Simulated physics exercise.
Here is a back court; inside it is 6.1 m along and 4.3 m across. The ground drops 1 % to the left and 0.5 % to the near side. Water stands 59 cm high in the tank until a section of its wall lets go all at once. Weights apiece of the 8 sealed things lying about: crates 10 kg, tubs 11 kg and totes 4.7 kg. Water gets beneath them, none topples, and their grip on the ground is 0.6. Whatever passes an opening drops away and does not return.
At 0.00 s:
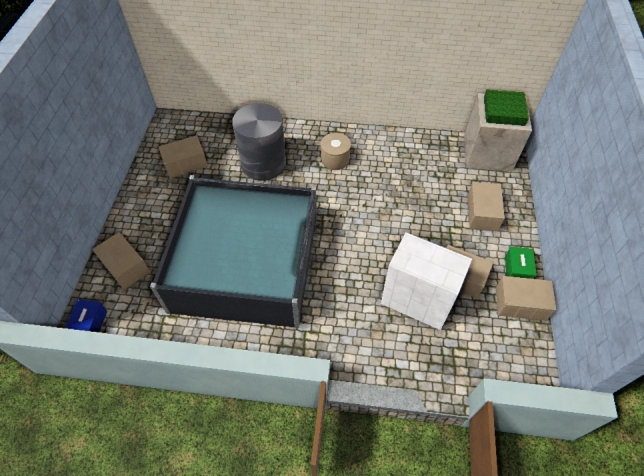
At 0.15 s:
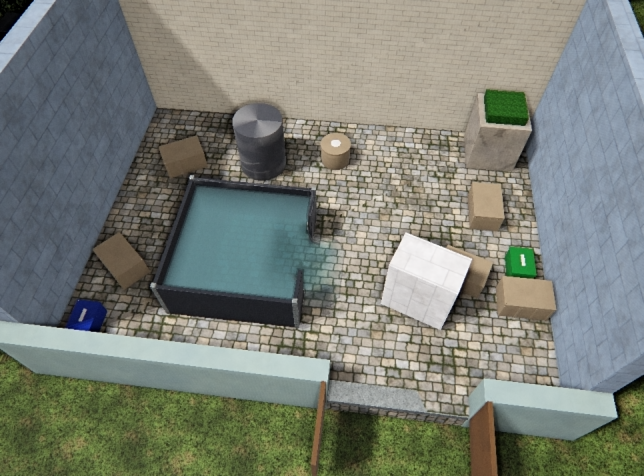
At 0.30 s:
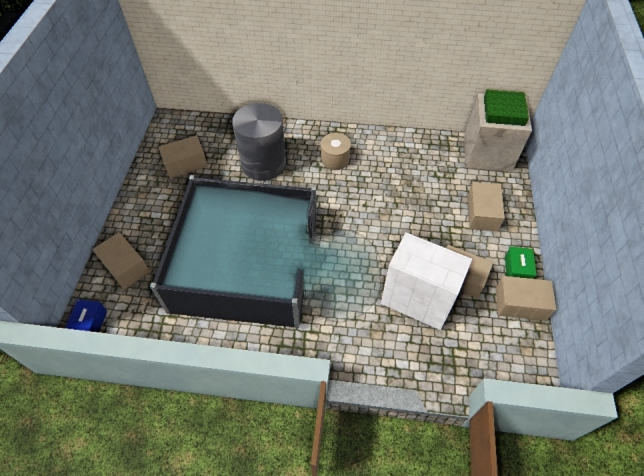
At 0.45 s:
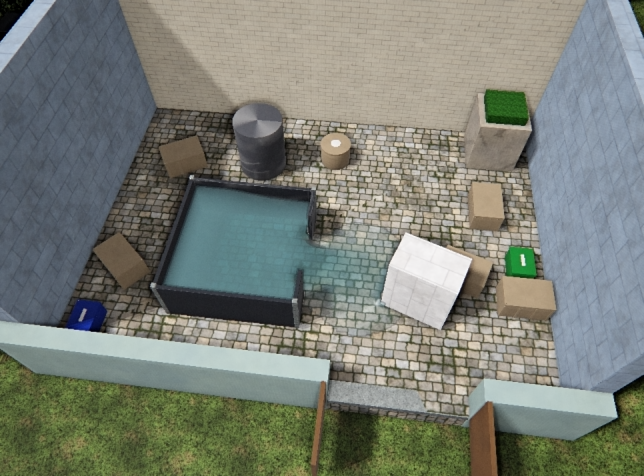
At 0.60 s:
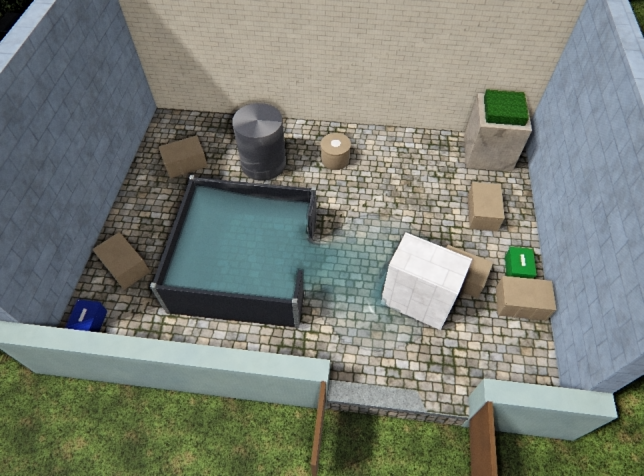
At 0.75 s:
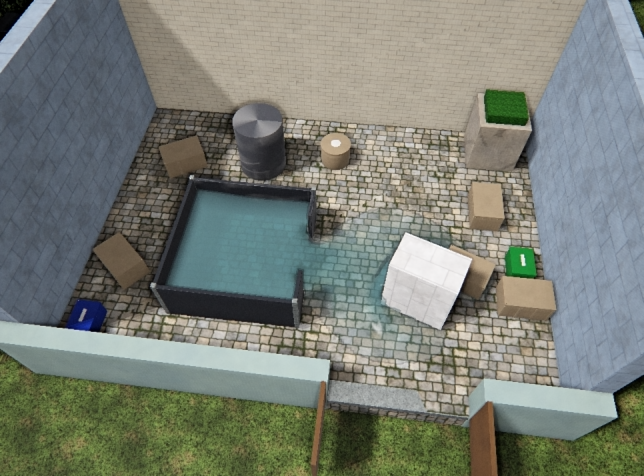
Walled courtyard with a square pool whose right side opens, water spreading across the cobbles around a white block, objects staying still.
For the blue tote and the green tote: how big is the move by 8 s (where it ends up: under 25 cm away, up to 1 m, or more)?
The blue tote stays put, the green tote ends far away.
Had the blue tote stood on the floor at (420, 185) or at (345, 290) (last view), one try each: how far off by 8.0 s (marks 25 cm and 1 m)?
In that order: It travels far; it gets carried off.
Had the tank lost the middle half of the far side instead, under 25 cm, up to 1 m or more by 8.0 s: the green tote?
Then the green tote ends far away.
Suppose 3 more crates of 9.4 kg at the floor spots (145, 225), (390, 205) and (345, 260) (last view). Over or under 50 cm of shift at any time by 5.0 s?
In that order: Under, more, more.
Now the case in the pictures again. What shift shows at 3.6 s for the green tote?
About 20 cm.
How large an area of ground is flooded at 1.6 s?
Roughly 11.0 m2.
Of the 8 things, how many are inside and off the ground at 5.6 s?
I count 4.
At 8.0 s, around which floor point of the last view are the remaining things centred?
Near (304, 252).
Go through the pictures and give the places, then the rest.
The blue tote at (83, 315), on the bottom; the green tote at (523, 261) rests on the ground; 2.4 m2 under water; 0 of 8 have shifted, in the first picture.
The blue tote at (83, 315) rests on the ground; the green tote at (523, 261) rests on the ground; water covers 2.9 m2; 0 of 8 have shifted, in the second picture.
The blue tote at (83, 315) rests on the ground; the green tote at (523, 261) rests on the ground; 3.5 m2 under water; 0 of 8 have shifted, in the third picture.
The blue tote at (83, 315) rests on the ground; the green tote at (523, 261) rests on the ground; water covers 4.1 m2; 0 of 8 have shifted, in the fourth picture.
The blue tote at (83, 315) rests on the ground; the green tote at (523, 261), on the bottom; water covers 4.8 m2; 0 of 8 have shifted, in the fifth picture.
The blue tote at (83, 315) rests on the ground; the green tote at (523, 261), on the bottom; 5.4 m2 under water; 0 of 8 have shifted, in the sixth picture.
After 1.6 s the blue tote is near (83, 315), 0.0 m from its start, aground; the green tote is near (523, 261), 0.0 m from its start, aground; 0 of 8 are out; 0 afloat.
After 3.6 s the blue tote is near (83, 315), 0.0 m from its start, aground; the green tote is near (519, 274), 0.2 m from its start, afloat; 0 of 8 are out; 4 afloat.
After 5.6 s the blue tote is near (83, 315), 0.0 m from its start, aground; the green tote is near (501, 311), 0.8 m from its start, afloat; 0 of 8 are out; 4 afloat.
After 8.0 s the blue tote is near (83, 315), 0.0 m from its start, aground; the green tote is near (452, 339), 1.5 m from its start, afloat; 1 of 8 are out; 3 afloat.
